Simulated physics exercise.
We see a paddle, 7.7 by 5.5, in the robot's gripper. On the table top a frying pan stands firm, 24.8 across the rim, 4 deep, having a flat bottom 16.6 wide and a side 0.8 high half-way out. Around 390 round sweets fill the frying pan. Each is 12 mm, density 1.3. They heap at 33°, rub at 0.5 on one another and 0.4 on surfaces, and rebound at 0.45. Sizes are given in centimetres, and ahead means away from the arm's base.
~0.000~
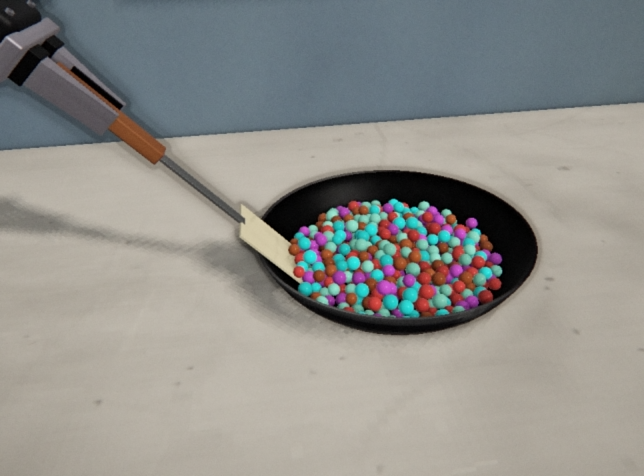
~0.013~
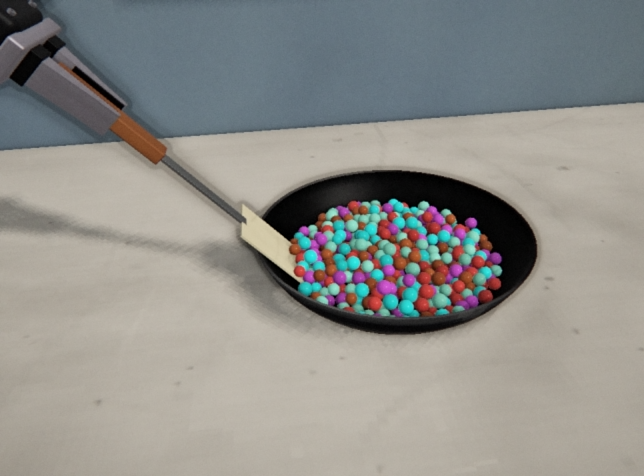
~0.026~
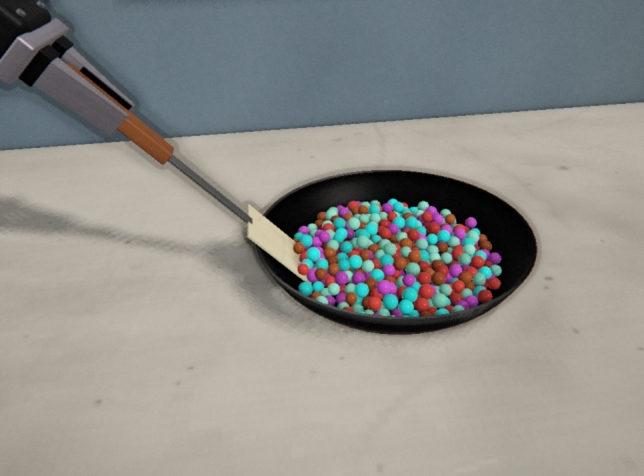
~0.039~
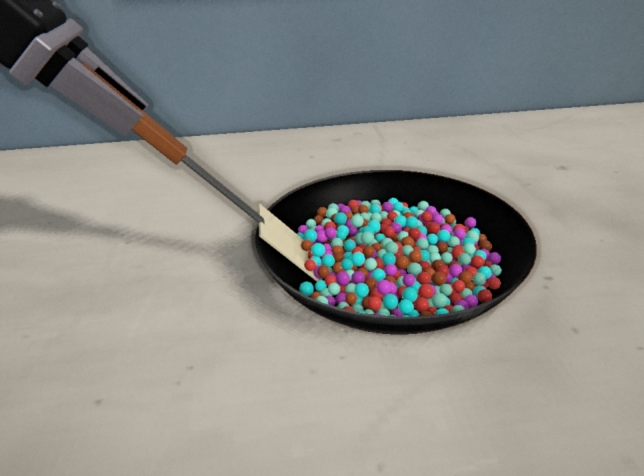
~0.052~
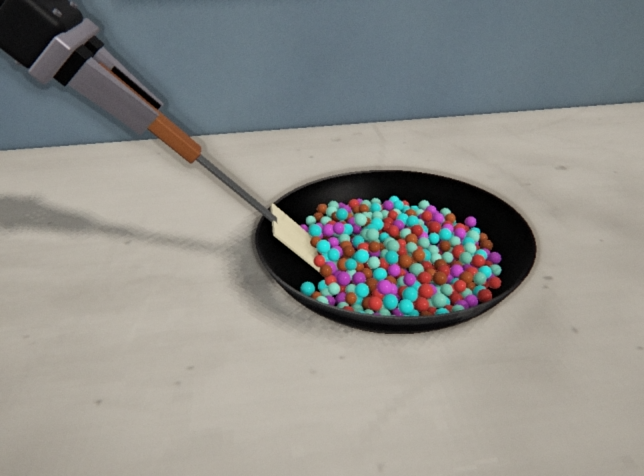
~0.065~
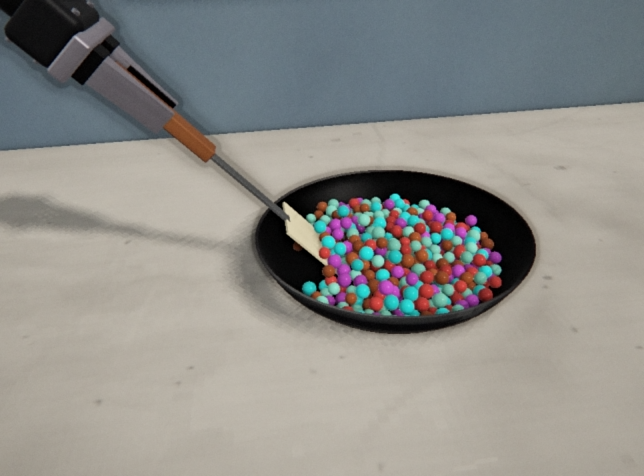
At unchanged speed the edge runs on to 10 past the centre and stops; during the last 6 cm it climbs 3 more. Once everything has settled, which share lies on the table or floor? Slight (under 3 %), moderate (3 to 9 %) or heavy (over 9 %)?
Heavy.
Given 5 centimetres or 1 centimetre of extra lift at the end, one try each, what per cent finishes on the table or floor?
15 and 20 %.
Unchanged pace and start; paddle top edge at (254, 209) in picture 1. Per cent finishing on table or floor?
15 percent or thereabouts.
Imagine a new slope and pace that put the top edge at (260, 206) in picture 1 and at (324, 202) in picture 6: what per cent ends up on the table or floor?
Close to 25 in a hundred.
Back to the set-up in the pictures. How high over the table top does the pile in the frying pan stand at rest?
It reaches around 3.5 cm.
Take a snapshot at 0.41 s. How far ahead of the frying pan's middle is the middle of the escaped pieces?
It's close to 22 cm ahead of the centre.
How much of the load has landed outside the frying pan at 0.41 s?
My estimate is roughly 15 %.
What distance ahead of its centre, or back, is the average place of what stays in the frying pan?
Roughly 2.0 centimetres ahead.
After 0.12 s, sloping 49°, highest piece 6 above the table; 391 in the frying pan.
After 0.18 s, sloping 49°, highest piece 7 above the table; 391 in the frying pan.
After 0.41 s, sloping 49°, highest piece 8 above the table; 310 in the frying pan, 51 on the table or floor, 30 on the blade or in flight.
After 1.46 s, sloping 49°, highest piece 3 above the table; 310 in the frying pan, 81 on the table or floor.
At rest, 310 in the frying pan, 81 on the table or floor. That is 21 % on the table or floor.
